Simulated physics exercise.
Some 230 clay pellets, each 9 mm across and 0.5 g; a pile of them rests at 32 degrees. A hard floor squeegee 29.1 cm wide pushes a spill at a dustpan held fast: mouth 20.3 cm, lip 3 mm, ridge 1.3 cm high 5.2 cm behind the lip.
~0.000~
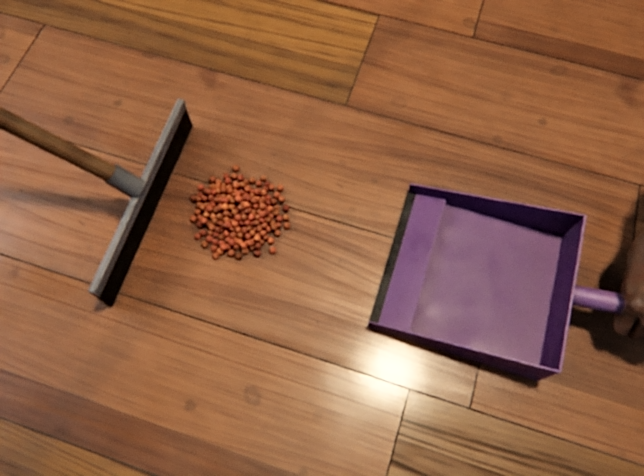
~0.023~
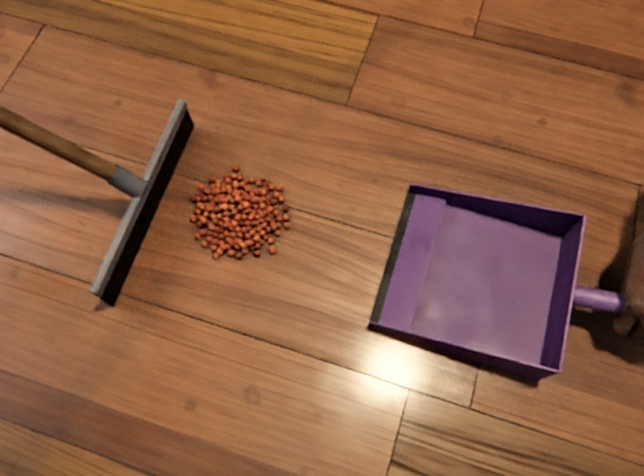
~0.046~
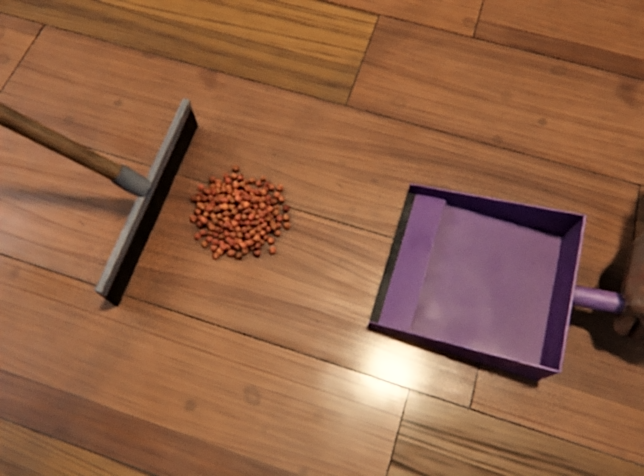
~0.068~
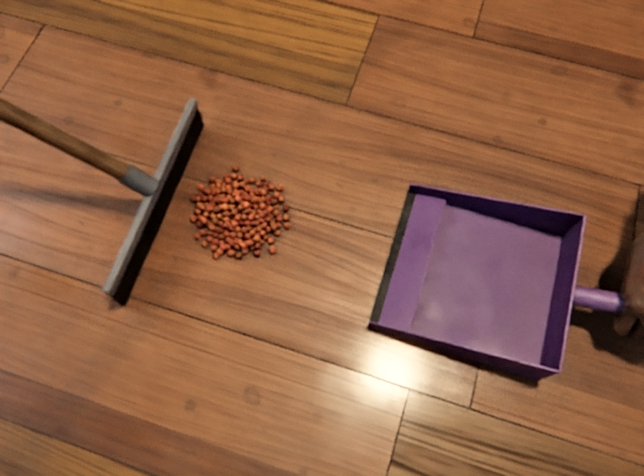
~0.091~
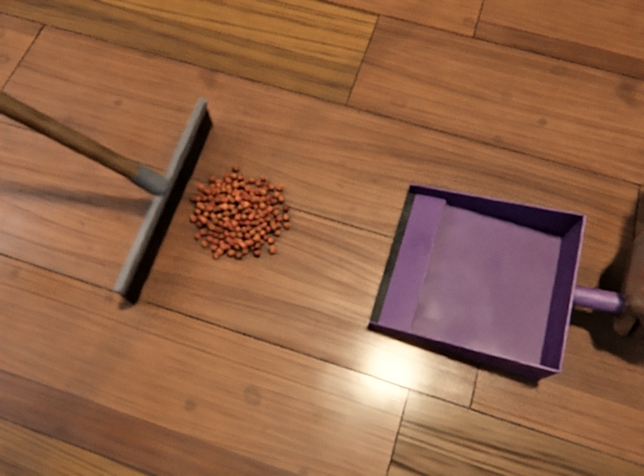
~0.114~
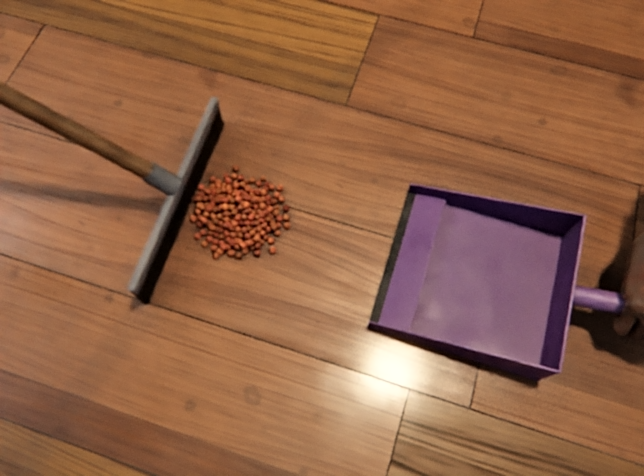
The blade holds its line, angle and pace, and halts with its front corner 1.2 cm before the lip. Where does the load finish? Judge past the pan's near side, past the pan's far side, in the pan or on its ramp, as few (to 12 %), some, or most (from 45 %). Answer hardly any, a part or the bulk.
Past the pan's near side: Hardly any; past the pan's far side: A part; in the pan or on its ramp: The bulk.
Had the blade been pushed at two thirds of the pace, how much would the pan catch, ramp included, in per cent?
Then about 50 per cent.
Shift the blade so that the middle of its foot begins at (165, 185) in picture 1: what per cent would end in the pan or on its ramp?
About 40 per cent.
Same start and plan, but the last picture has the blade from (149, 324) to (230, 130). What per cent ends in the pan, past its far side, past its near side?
Pan 55, far 10, near 15.
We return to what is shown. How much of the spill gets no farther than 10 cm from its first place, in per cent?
Roughly 0 per cent.
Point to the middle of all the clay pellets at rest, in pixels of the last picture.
At about (418, 223).
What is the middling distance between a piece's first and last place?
Roughly 26 cm.
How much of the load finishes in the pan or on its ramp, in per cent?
Some 50 per cent.
After 0.32 s, middle of the blade 15 cm from the lip; 0 % over the lip, far side 5 %, near side 0 %.
Then, at 0.45 s, middle of the blade 6 cm from the lip; 0 % over the lip, far side 20 %, near side 0 %.
Then, at 0.71 s, middle of the blade 2 cm from the lip; 50 % over the lip, far side 25 %, near side 5 %.
At rest (1.3 s), near side 5 %, far side 25 %, pan 50 %, in front of the lip or behind the blade 20 %.
